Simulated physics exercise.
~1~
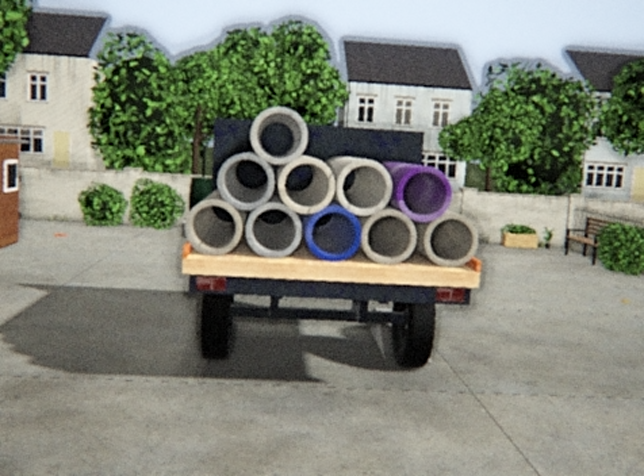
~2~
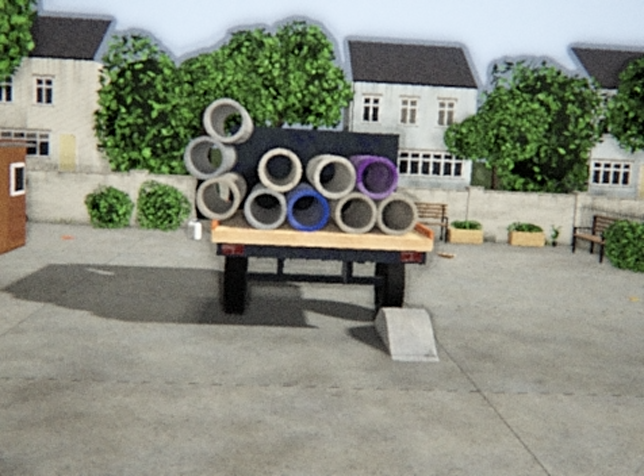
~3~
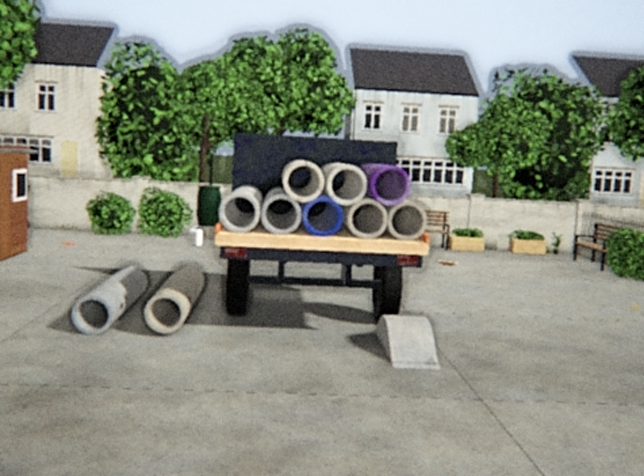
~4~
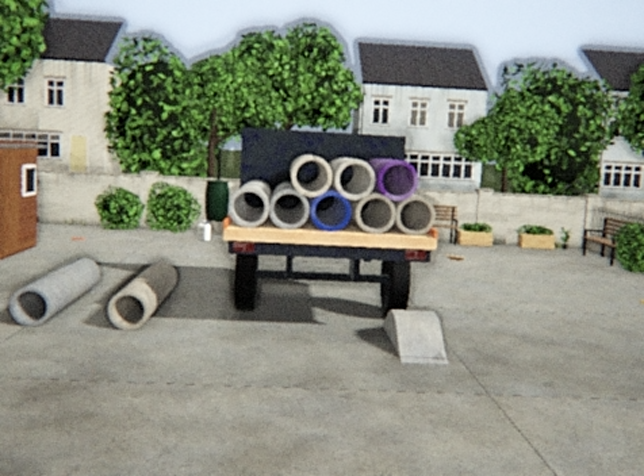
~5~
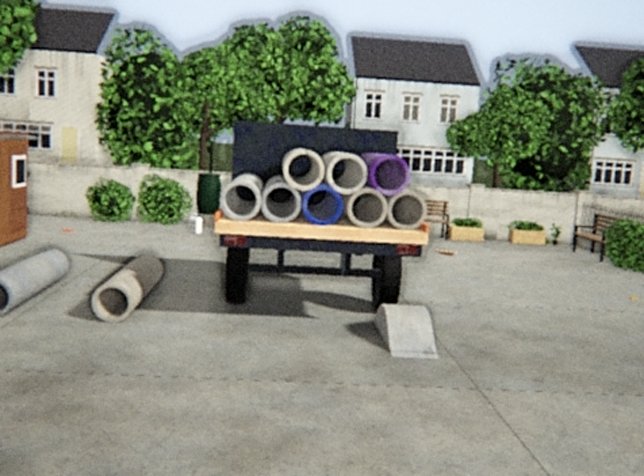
To begin with, a flat trailer seen from behind carries ten concrete pipes stacked in a loose heap, with a blue one in the bottom row and a purple one resting above at the right. The trailer crawls away over a small hump with its right wheel, and the load shifts, leaving several grey pipes piled up at the left edge. Two grey pipes then drop off that side onto the paving and roll farther left as the trailer stands still. At the end, eight pipes remain aboard, the blue one on the deck and the purple one still perched on others.
